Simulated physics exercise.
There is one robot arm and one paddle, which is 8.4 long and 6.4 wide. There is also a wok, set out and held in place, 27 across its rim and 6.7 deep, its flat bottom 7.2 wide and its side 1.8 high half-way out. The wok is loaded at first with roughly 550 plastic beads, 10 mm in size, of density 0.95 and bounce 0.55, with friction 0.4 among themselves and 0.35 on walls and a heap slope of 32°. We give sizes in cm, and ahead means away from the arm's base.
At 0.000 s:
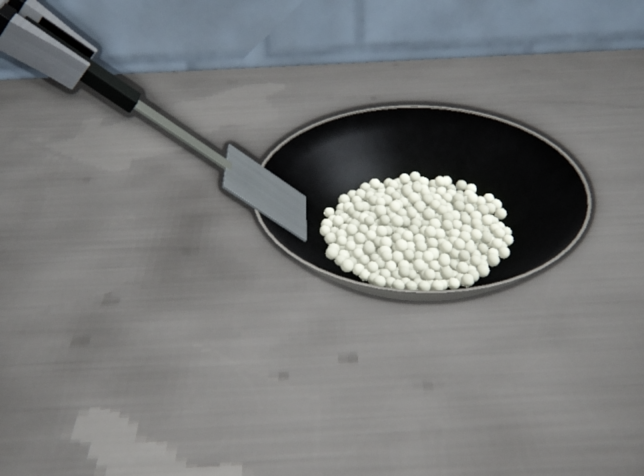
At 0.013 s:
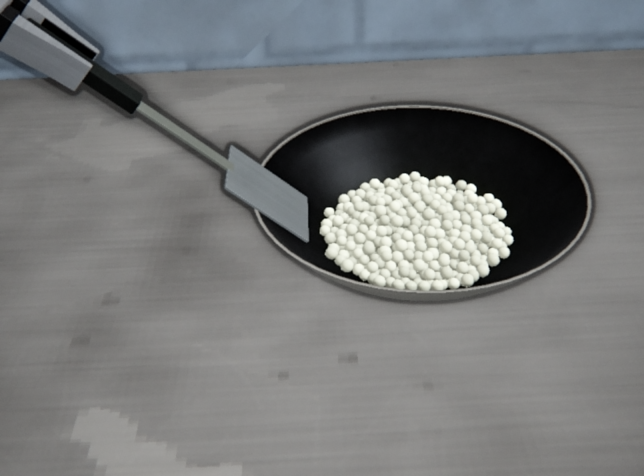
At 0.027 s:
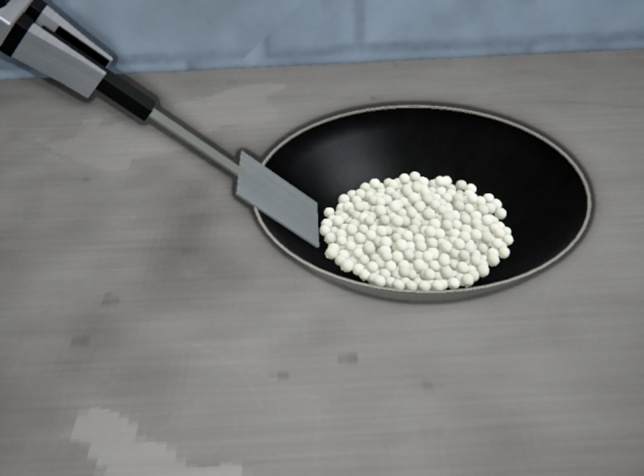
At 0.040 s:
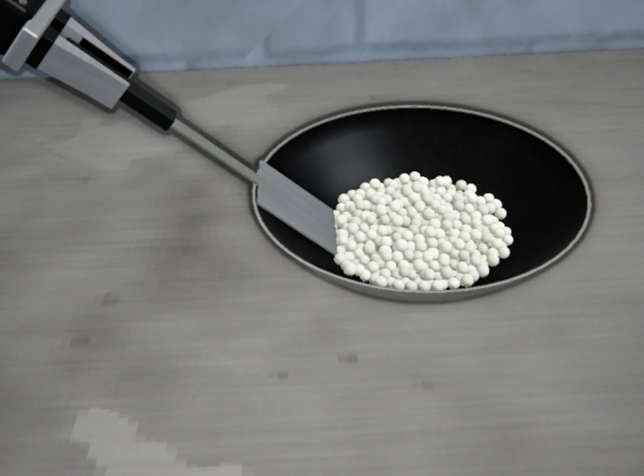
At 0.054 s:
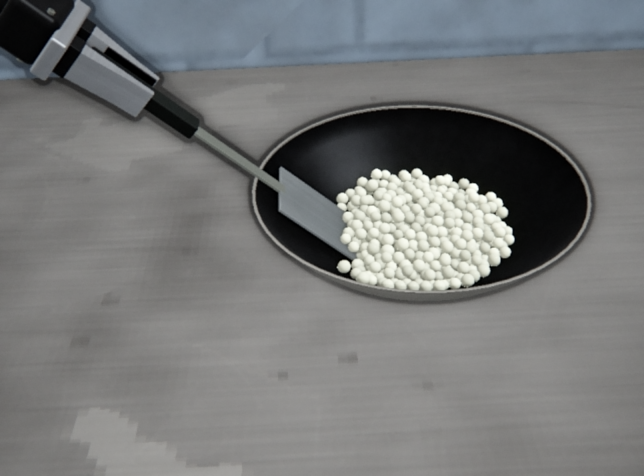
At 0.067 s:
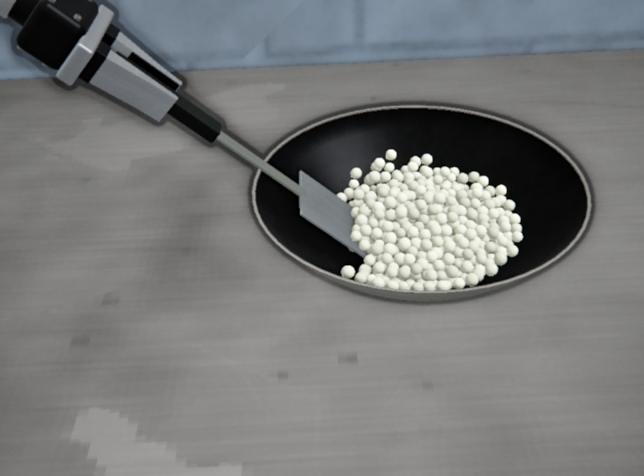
In this clip, a robot arm moves a flat gray paddle down and to the right into a black wok holding a pile of small white beads, pushing into the pile's left side and shifting some beads slightly.
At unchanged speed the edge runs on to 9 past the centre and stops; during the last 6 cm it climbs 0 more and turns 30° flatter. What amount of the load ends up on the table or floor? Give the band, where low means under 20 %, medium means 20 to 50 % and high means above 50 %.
Band: Medium.
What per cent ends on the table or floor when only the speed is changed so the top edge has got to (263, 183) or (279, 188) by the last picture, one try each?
Try one roughly 5 per cent; try two roughly 10 per cent.
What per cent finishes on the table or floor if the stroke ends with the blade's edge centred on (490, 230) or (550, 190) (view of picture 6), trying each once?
Estimates, in order: 10 % and 40 %.
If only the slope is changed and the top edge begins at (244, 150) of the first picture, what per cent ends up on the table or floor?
30 percent or so.
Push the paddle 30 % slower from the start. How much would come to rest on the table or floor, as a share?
Approx. 15 per cent.
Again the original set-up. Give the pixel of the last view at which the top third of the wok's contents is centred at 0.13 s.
Near (472, 192).
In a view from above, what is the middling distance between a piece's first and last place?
I'd guess close to 7 centimetres.
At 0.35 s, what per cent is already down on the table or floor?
10 per cent.
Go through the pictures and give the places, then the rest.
The paddle top edge at (226, 165), sloping 43°; upper third of the load around (415, 220), from x 325 to 505, top at y 180; 553 in the wok, in the first frame.
The paddle top edge at (228, 166), sloping 43°; upper third of the load around (415, 220), from x 325 to 505, top at y 180, in the second frame.
The paddle top edge at (239, 172), sloping 43°; upper third of the load around (415, 220), from x 325 to 505, top at y 180, in the third frame.
The paddle top edge at (259, 181), sloping 43°; upper third of the load around (414, 220), from x 330 to 505, top at y 175, in the fourth frame.
The paddle top edge at (280, 188), sloping 43°; upper third of the load around (413, 217), from x 335 to 510, top at y 175, in the fifth frame.
The paddle top edge at (300, 192), sloping 43°; upper third of the load around (416, 211), from x 340 to 515, top at y 155; 553 in the wok, in the sixth frame.
After 0.10 s, sloping 43°, highest piece 7 above the table; 553 in the wok.
After 0.13 s, sloping 35°, highest piece 9 above the table; 552 in the wok, 1 on the blade or in flight.
After 0.35 s, sloping 13°, highest piece 12 above the table; 404 in the wok, 49 on the table or floor, 100 on the blade or in flight.
After 1.40 s, sloping 13°, highest piece 7 above the table; 403 in the wok, 150 on the table or floor.
In the end, 403 in the wok, 150 on the table or floor. That is 27 % on the table or floor.
